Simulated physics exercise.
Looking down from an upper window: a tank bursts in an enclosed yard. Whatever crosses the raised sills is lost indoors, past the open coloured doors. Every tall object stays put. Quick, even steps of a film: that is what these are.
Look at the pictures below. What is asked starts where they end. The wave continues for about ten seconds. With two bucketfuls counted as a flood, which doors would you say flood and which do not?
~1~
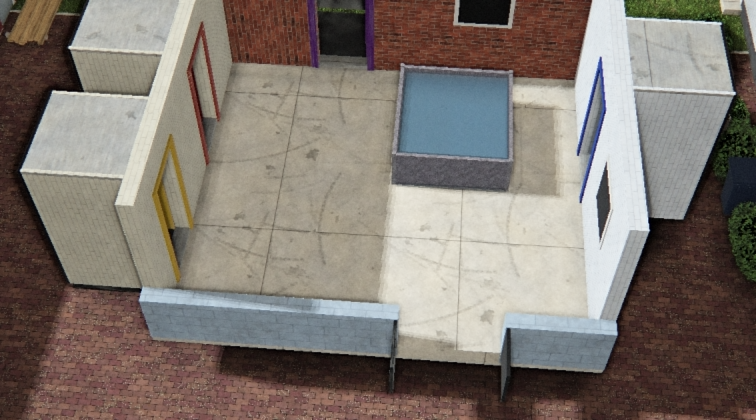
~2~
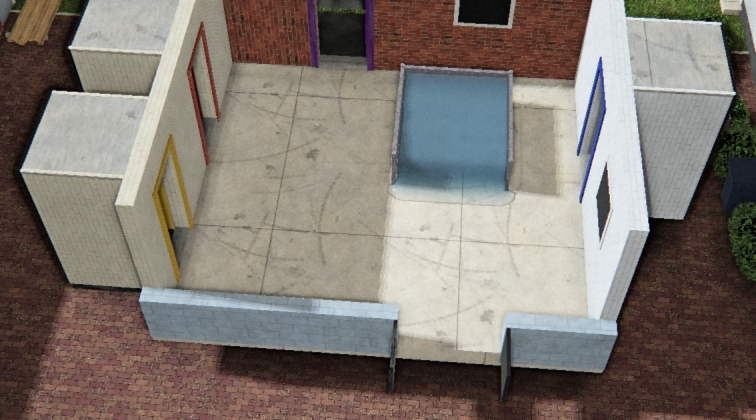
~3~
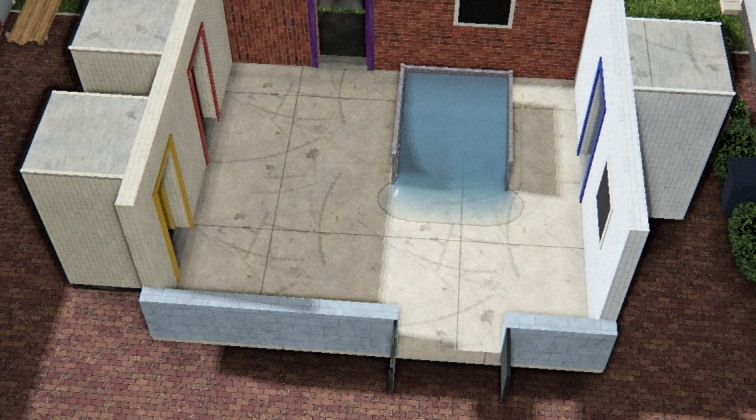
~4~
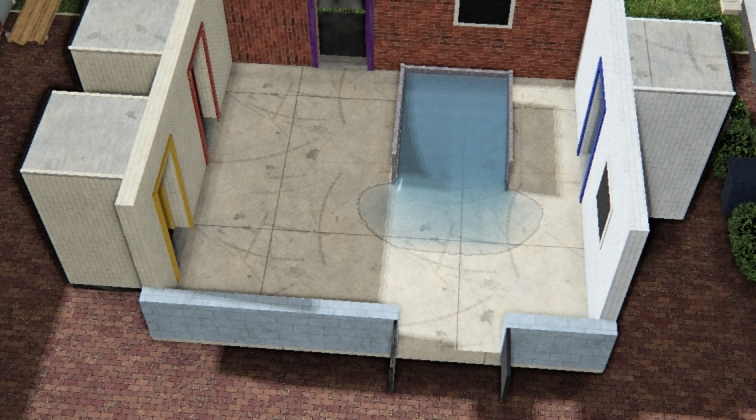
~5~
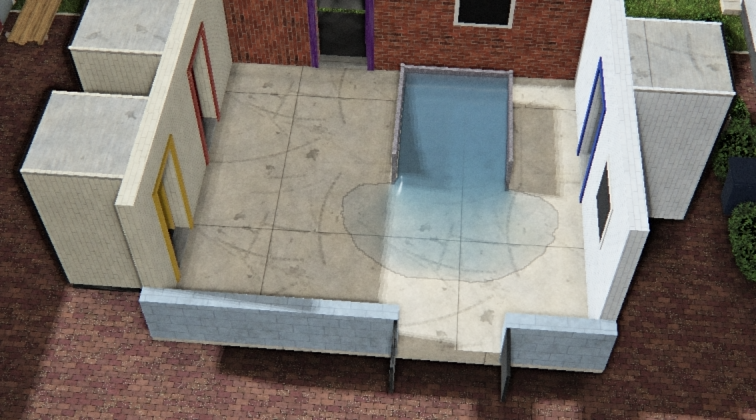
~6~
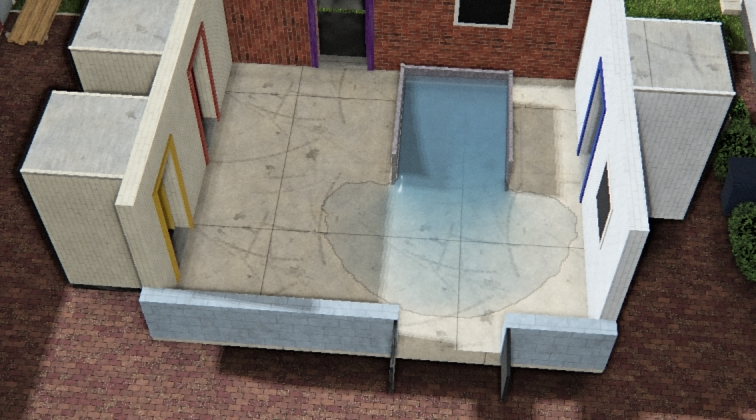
My prediction: Yellow door: Beyond two buckets; blue door: Not beyond two buckets; red door: Not beyond two buckets; purple door: Not beyond two buckets.
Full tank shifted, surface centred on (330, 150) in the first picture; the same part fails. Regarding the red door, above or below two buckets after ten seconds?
Red falls short.
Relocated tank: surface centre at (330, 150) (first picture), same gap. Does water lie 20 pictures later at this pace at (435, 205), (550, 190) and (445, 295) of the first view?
In the order asked: Not reached, not reached, reached by the flood.
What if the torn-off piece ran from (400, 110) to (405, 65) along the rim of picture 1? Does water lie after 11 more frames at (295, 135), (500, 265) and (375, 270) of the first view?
Result, in sequence: Sodden, spared by the spill, spared by the spill.
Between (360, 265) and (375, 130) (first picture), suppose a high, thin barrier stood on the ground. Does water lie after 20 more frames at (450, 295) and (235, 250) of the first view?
Result, in order: Swamped / swamped.
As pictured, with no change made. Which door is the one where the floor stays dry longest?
Answer - the one in purple.
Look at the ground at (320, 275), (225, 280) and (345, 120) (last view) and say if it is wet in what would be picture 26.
First swamped, then swamped, then spared.
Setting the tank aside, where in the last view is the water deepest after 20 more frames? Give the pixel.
Deepest spot: Around (170, 316).
A moment on, water covers 40 % of the floor; the yellow door not reached, the blue door not reached, the red door not reached, the purple door not reached.
Next, water covers 45 % of the floor; the yellow door not reached, the blue door not reached, the red door not reached, the purple door not reached.
Then, water covers 50 % of the floor; the yellow door under two buckets in, the blue door not reached, the red door not reached, the purple door not reached.
Later, water covers 80 % of the floor; the yellow door over two buckets in, the blue door wet at the sill, nothing in, the red door wet at the sill, nothing in, the purple door not reached.
In the end, water covers 90 % of the floor; the yellow door far over two buckets in, the blue door wet at the sill, nothing in, the red door wet at the sill, nothing in, the purple door wet at the sill, nothing in.
